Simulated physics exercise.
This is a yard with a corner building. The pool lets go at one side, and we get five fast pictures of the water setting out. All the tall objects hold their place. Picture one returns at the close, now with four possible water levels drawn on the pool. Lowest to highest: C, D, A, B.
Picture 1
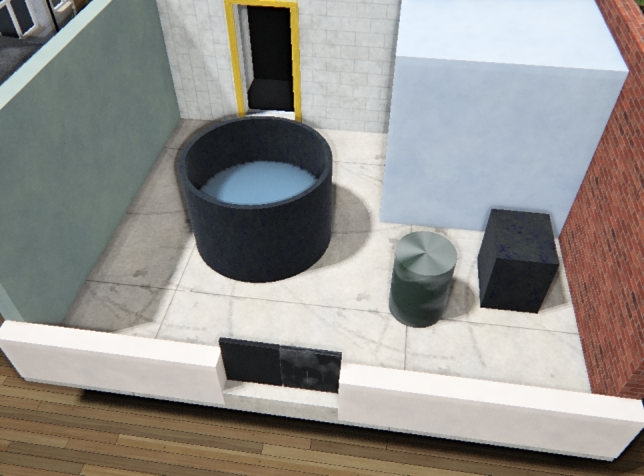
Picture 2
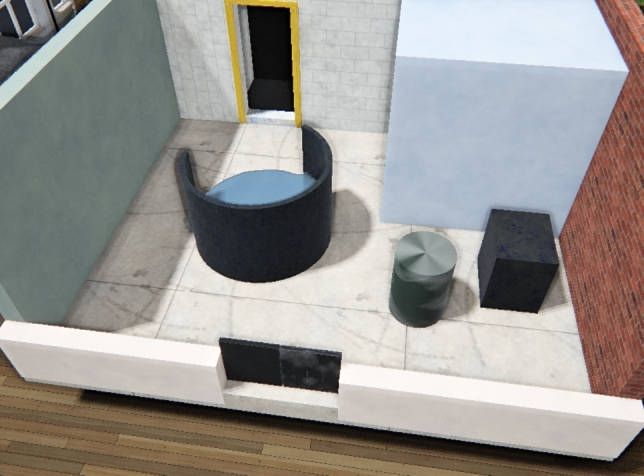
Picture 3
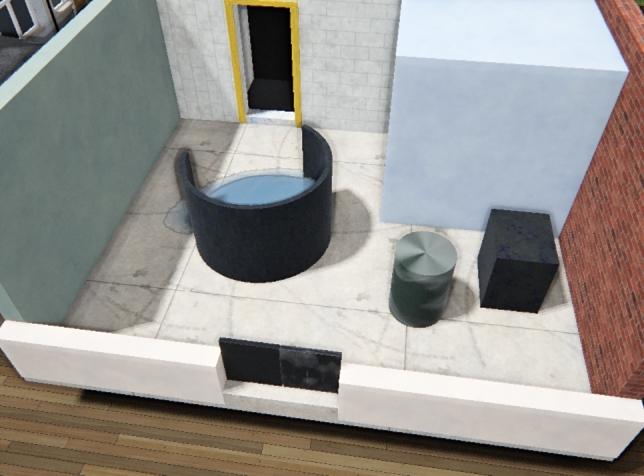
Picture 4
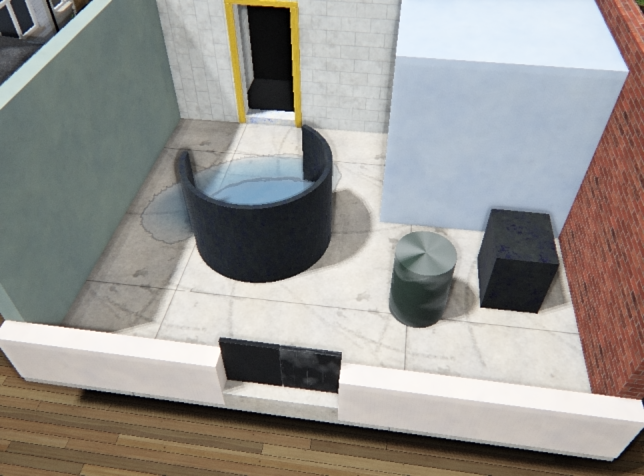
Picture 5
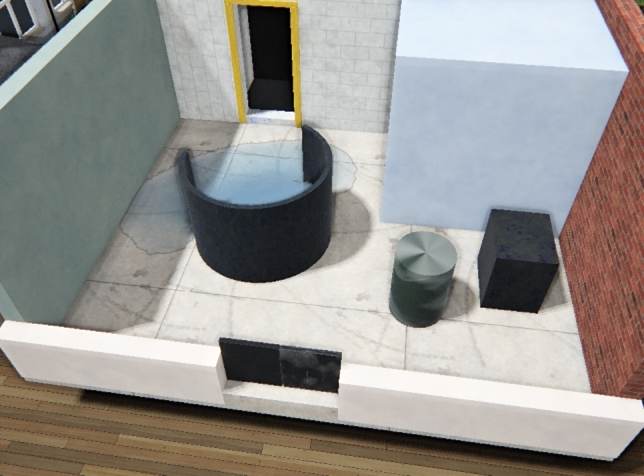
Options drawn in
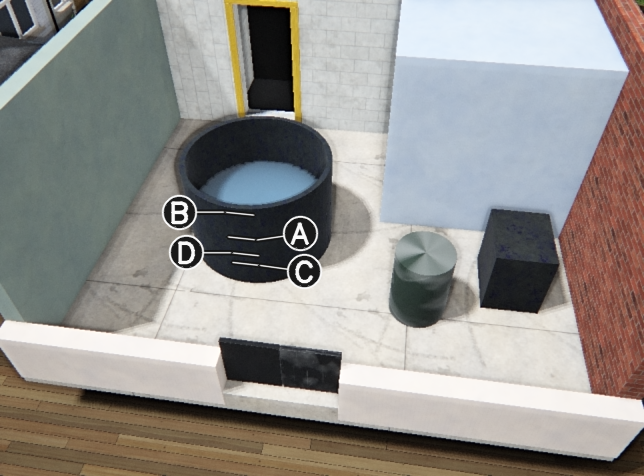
At first, a round dark pool of still blue water stands in a walled yard, near a yellow doorway, a gray-green drum and a black block. Then the back part of its wall vanishes, and water spreads thinly over the pale ground to the left, then also behind and to the right.
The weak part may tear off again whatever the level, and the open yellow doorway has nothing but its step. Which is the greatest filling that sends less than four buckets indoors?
That is mark C.
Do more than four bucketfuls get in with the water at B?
Yes, that goes wrong.
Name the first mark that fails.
Here it is mark D.
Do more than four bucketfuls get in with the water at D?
Yes.
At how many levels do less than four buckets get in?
One.
On the marked copy, A at (242, 238); B at (238, 213); C at (246, 263); D at (244, 254); from the bottom up C, D, A, B.
For mark A, dozens of bucketfuls pour in.
For mark B, dozens of bucketfuls pour in.
For mark C, a bucket or two gets in.
For mark D, about 8 bucketfuls get in.
